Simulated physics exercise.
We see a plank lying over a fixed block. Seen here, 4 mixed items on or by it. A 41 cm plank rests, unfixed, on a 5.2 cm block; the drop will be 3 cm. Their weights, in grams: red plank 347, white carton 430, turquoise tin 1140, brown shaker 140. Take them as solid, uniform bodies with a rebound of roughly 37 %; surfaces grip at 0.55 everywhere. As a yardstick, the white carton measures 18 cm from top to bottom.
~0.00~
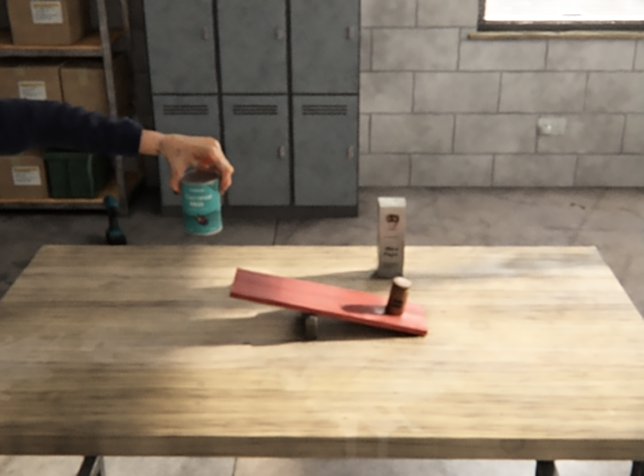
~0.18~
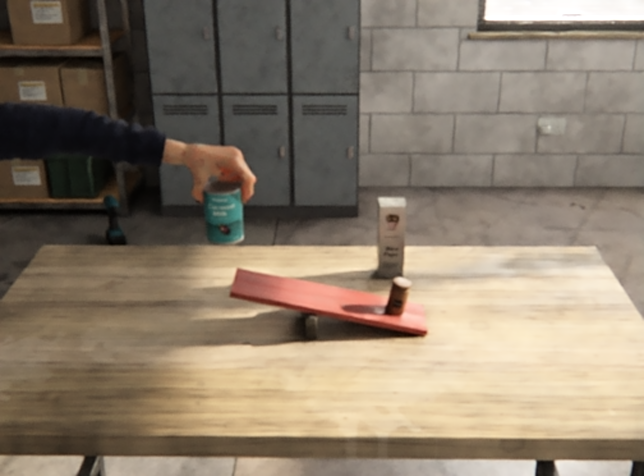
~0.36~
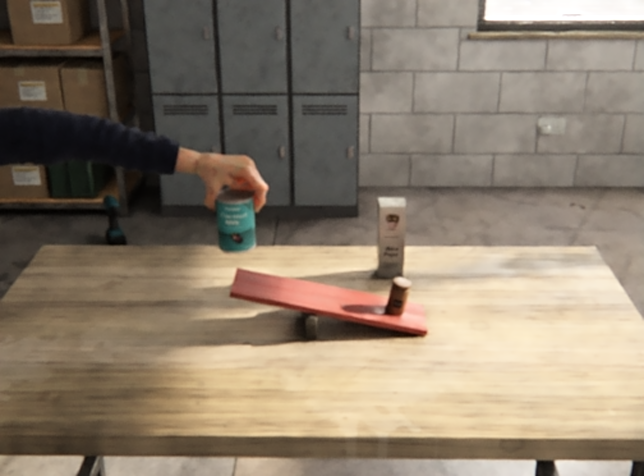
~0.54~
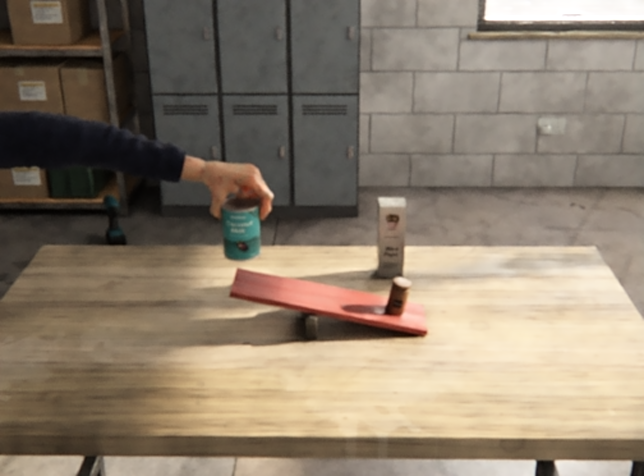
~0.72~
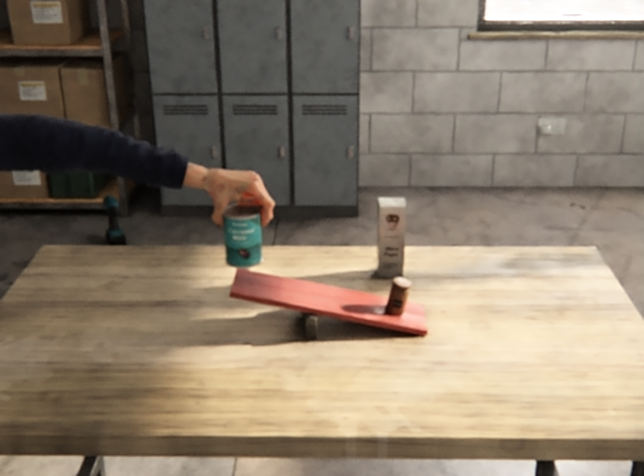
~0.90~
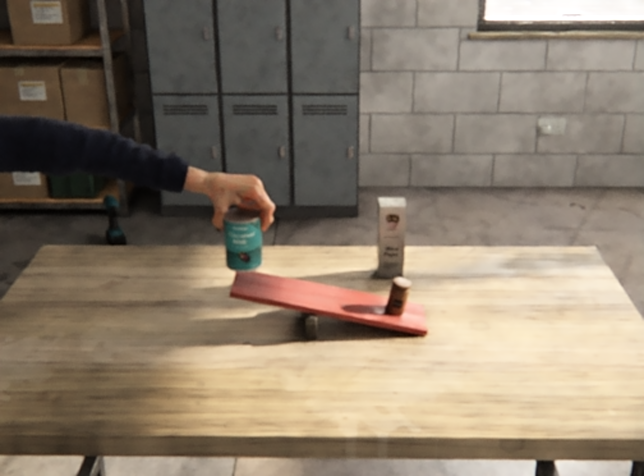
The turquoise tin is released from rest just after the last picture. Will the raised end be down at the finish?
The plank lies as before.
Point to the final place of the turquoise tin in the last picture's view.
Around (190, 306).
After 1.20 s, plank at 16°, tipped the other way; turquoise tin 5° off upright near (238, 286); brown shaker 35° off upright.
After 1.30 s, plank at 19°, tipped the other way; turquoise tin 53° off upright near (214, 294); brown shaker 57° off upright.
After 1.50 s, plank at 10°, leaning as at the start; turquoise tin on its side near (190, 306); brown shaker on its side.
After 1.90 s, plank at 10°, tipped the other way; turquoise tin on its side near (189, 306); brown shaker on its side.
In the end (4.0 s), plank at 13°, leaning as at the start; toppled on the table or plank, turquoise tin and brown shaker; the other 2 under 4 cm from the start. At the end, from the last picture's camera, turquoise tin near (190, 306). The plank ends as it began.
